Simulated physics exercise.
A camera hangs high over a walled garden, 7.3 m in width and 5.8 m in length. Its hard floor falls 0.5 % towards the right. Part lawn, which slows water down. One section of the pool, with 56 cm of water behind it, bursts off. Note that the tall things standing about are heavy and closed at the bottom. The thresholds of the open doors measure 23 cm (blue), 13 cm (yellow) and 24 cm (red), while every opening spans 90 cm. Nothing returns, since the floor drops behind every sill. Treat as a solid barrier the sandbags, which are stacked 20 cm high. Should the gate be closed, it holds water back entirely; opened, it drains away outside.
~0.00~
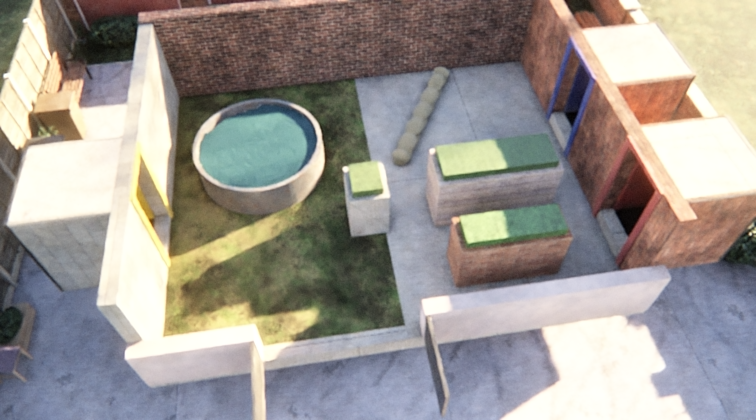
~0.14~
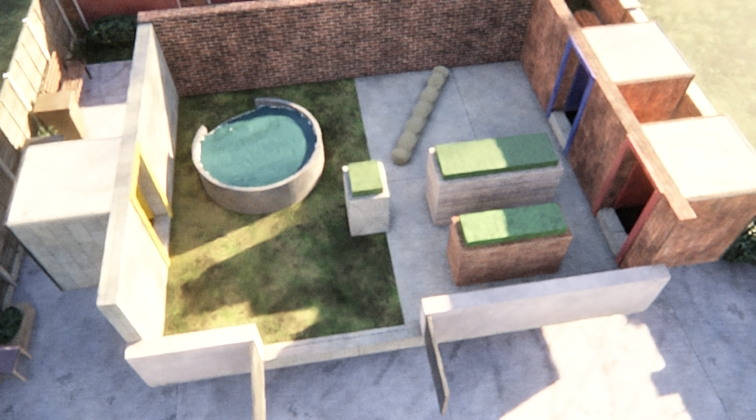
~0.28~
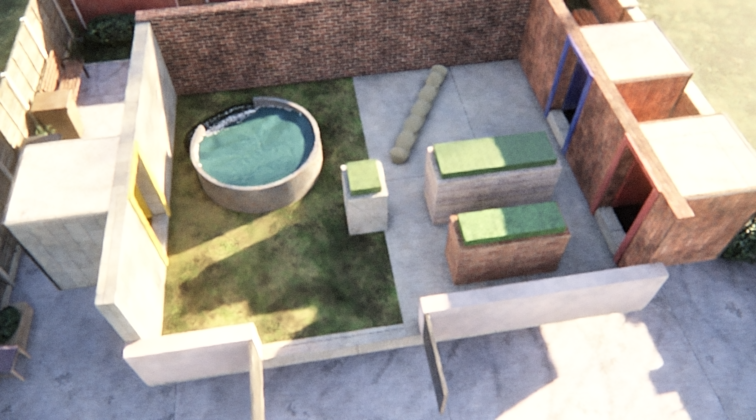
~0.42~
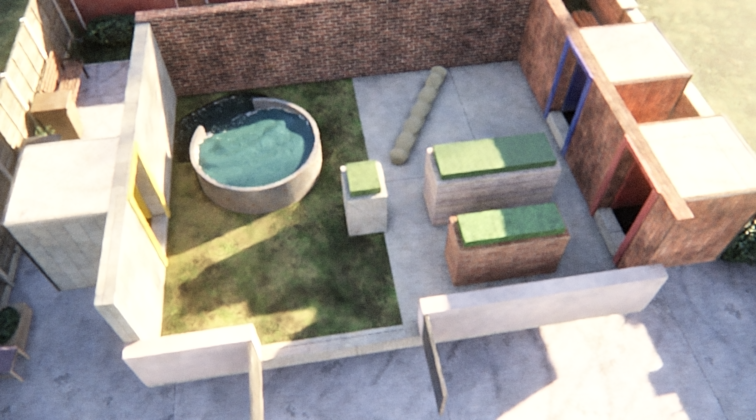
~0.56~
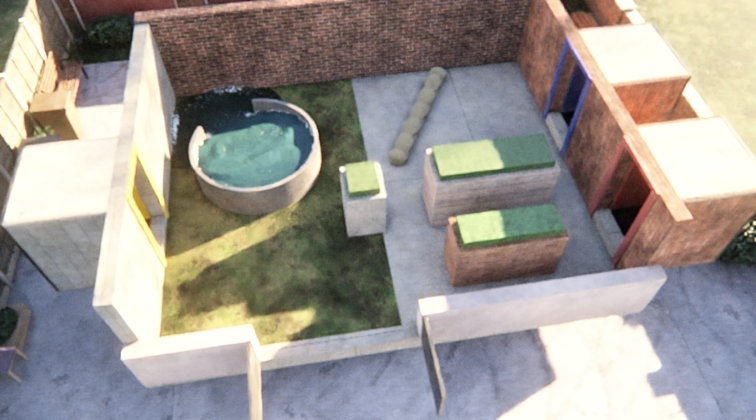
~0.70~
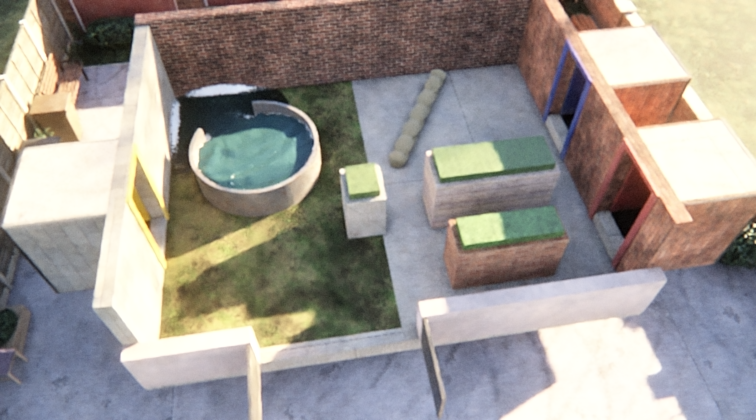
Water pouring from a gap in the back of a round pool, spreading dark across the lawn's far left corner.
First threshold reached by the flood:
The yellow one.
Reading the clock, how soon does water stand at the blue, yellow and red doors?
Arrival: Blue 7.0 s, yellow 2.6 s, red not within the 10 s.
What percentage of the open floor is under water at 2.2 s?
15 %.
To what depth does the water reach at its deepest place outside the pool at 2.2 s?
Depth: Approx. 37 cm.
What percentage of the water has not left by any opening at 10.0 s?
Some 98 in a hundred.
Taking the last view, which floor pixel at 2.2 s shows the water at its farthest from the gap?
At about (349, 83).
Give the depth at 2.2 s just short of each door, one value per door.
In cm: Blue 0, yellow 0, red 0.
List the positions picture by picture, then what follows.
In the first frame, the pool at (258, 145) is whole and still, 56 cm deep.
In the second frame, water pours out at (232, 127) and has run 0.7 m, to (202, 149); deepest outside 26 cm, 56 cm at the pool's back.
In the third frame, water pours out at (230, 127) and has run 0.9 m, to (257, 105); deepest outside 28 cm, 56 cm at the pool's back.
In the fourth frame, the front is at (262, 98), 1.2 m from the gap at (230, 129); 1.9 m2 of floor is under water; 56 cm left at the back of the pool.
In the fifth frame, water pours out at (229, 129) and has run 1.5 m, to (176, 107); deepest outside 27 cm, 56 cm at the pool's back.
In the sixth frame, the front is at (177, 99), 1.7 m from the gap at (229, 131); 3.0 m2 of floor is under water; 54 cm left at the back of the pool.
After 1.4 s water covers 10 % of the floor and is deepest (46 cm) near (194, 117); blue door not reached, yellow door not reached, red door not reached.
After 2.2 s water covers 15 % of the floor and is deepest (37 cm) near (177, 101); blue door not reached, yellow door not reached, red door not reached.
After 3.5 s water covers 30 % of the floor and is deepest (24 cm) near (183, 137); blue door not reached, yellow door reached at 2.6 s, red door not reached.
After 6.0 s water covers 55 % of the floor and is deepest (16 cm) near (420, 93); blue door not reached, yellow door reached at 2.6 s, red door not reached.
After 10.0 s water covers 70 % of the floor and is deepest (11 cm) near (409, 112); blue door reached at 7.0 s, yellow door reached at 2.6 s, red door not reached.
